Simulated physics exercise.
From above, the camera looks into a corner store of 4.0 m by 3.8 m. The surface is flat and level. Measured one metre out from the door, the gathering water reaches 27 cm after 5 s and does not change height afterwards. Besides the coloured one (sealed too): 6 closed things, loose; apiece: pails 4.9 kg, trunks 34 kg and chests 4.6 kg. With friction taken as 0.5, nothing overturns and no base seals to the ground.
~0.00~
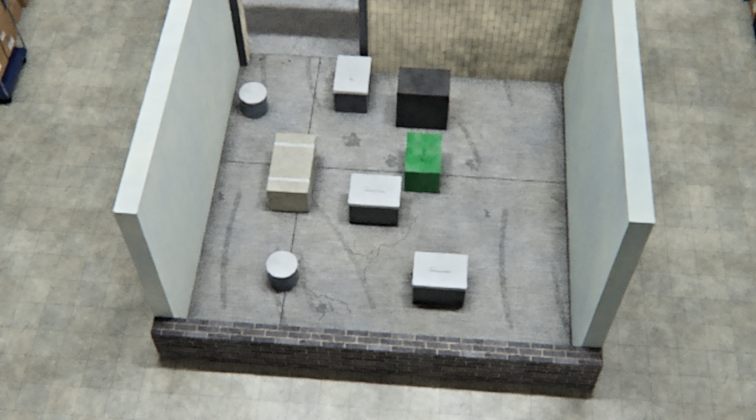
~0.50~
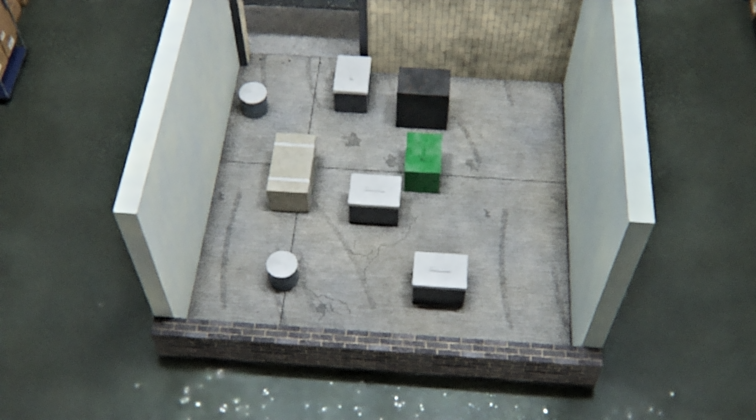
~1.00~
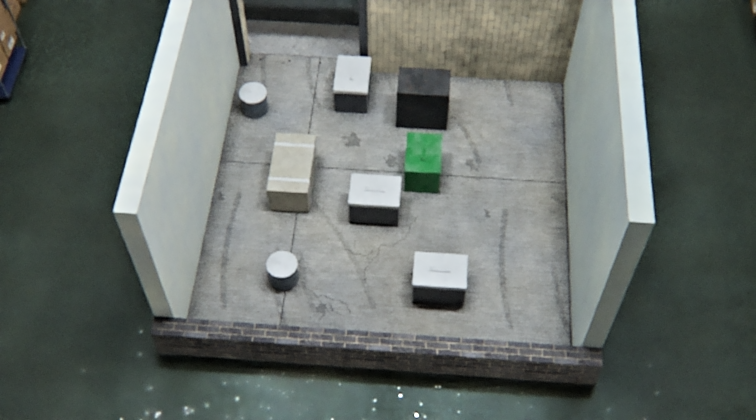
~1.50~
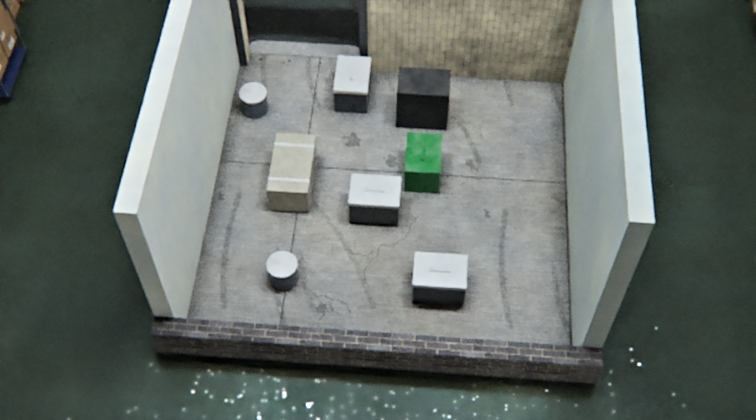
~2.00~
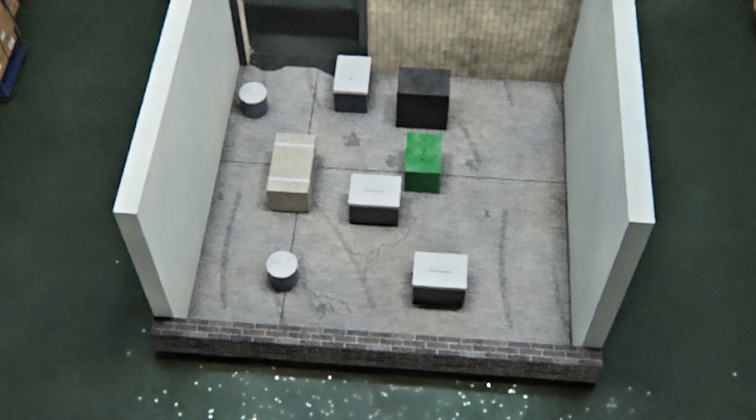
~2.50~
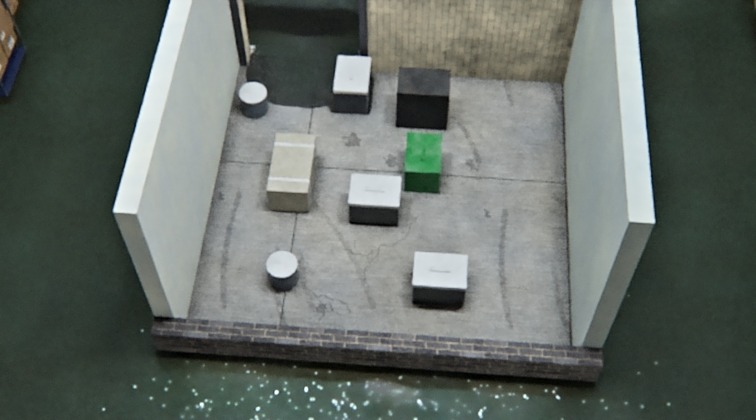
The clip opens on a high view of a small walled room holding a green chest, a black box, and several pale and grey boxes and cylinders on a dry floor. Dark water then surrounds the room, glinting along the front, and spreads through the back doorway onto the floor, while every object stays still.
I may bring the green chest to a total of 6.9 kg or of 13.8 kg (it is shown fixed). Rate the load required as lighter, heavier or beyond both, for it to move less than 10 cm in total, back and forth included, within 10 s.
Beyond both.
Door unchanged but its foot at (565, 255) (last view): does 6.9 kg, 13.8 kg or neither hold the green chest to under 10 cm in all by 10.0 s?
Answer: No option succeeds.
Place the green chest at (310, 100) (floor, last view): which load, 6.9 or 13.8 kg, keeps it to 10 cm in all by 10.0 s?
Neither holds.
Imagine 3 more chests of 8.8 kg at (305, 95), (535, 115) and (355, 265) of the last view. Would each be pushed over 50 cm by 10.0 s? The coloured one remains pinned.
In turn: Beyond it, within it, beyond it.
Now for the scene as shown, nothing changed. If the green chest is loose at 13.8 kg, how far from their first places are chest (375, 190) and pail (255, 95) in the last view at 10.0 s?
In turn: 140 cm, 350 cm.
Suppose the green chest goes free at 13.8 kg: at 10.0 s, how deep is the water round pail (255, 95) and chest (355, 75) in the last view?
About 9 and 3 cm.
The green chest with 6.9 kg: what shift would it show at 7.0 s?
It would be some 80 cm from its spot.
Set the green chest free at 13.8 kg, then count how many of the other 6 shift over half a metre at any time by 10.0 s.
5.
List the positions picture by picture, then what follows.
In the first picture, the green chest at (424, 152), on the bottom; 0.0 m2 under water; 0 of 7 have shifted.
In the second picture, the green chest at (424, 152) rests on the ground; water covers 0.0 m2; 0 of 7 have shifted.
In the third picture, the green chest at (424, 152), on the bottom; water covers 0.0 m2; 0 of 7 have shifted.
In the fourth picture, the green chest at (424, 152), on the bottom; 0.0 m2 under water; 0 of 7 have shifted.
In the fifth picture, the green chest at (424, 152), on the bottom; 0.0 m2 under water; 0 of 7 have shifted.
In the sixth picture, the green chest at (424, 152) rests on the ground; 0.6 m2 under water; 0 of 7 have shifted.
After 3.5 s the green chest would be 0 cm from its start with 6.9 kg and 0 cm from its start with 13.8 kg; 0 cm of water round it then.
After 4.5 s the green chest would be 1 cm from its start with 6.9 kg and 0 cm from its start with 13.8 kg; 2 cm of water round it then.
After 7.0 s the green chest would be 74 cm from its start with 6.9 kg and 38 cm from its start with 13.8 kg; 3 cm of water round it then.
After 10.0 s the green chest would be 75 cm from its start with 6.9 kg and 37 cm from its start with 13.8 kg; 4 cm of water round it then.
